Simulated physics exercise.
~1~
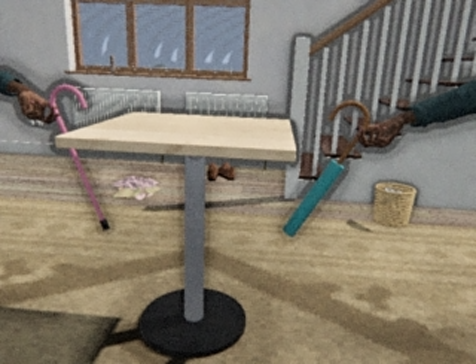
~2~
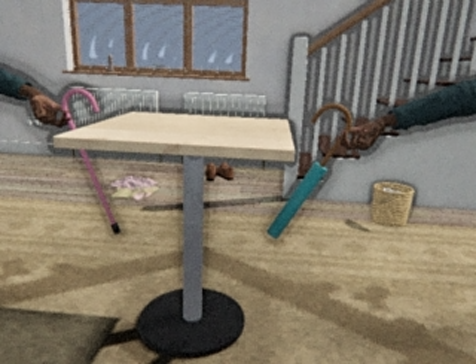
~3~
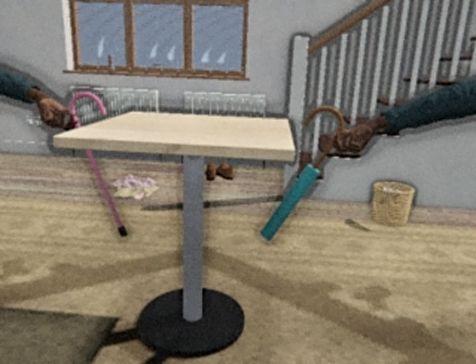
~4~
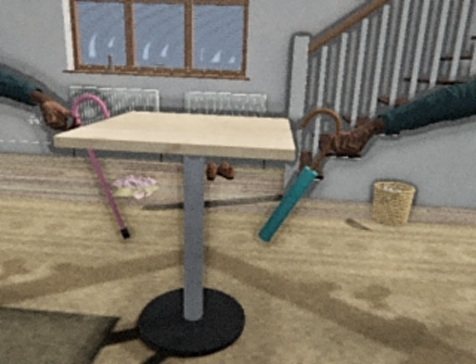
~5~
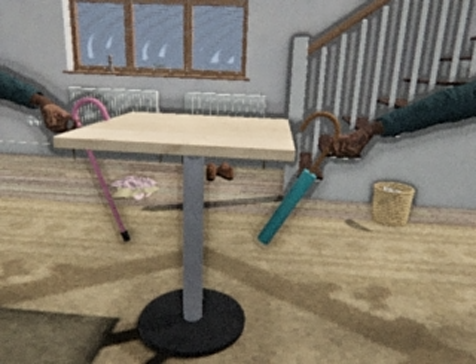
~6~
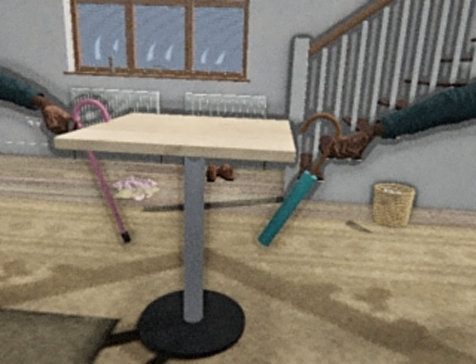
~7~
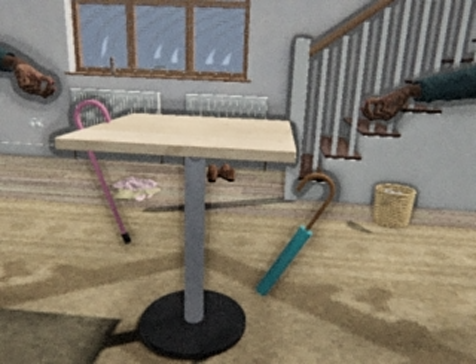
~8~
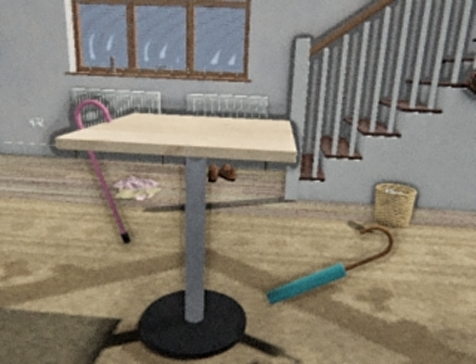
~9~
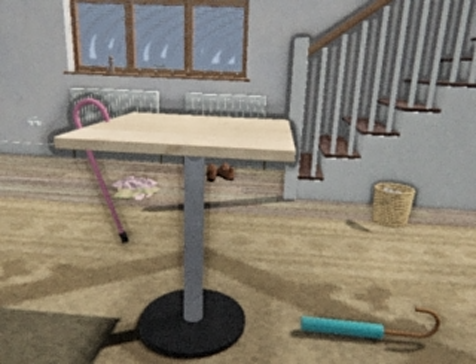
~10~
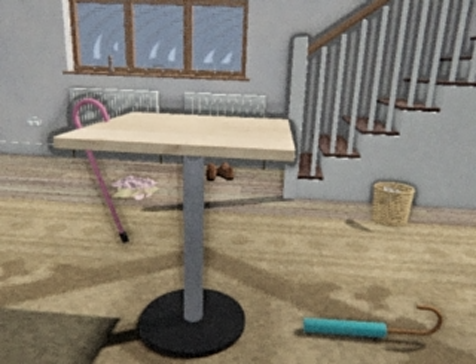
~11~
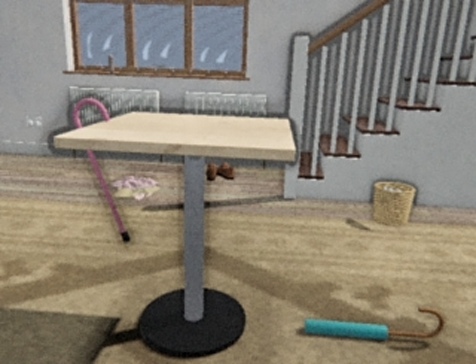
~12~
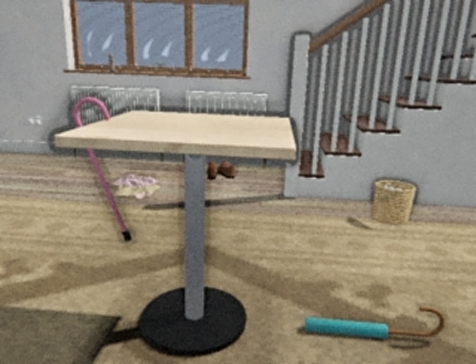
Two hands hooking a pink cane and turquoise umbrella over a table's ends, then releasing; the cane stays, the umbrella falls.
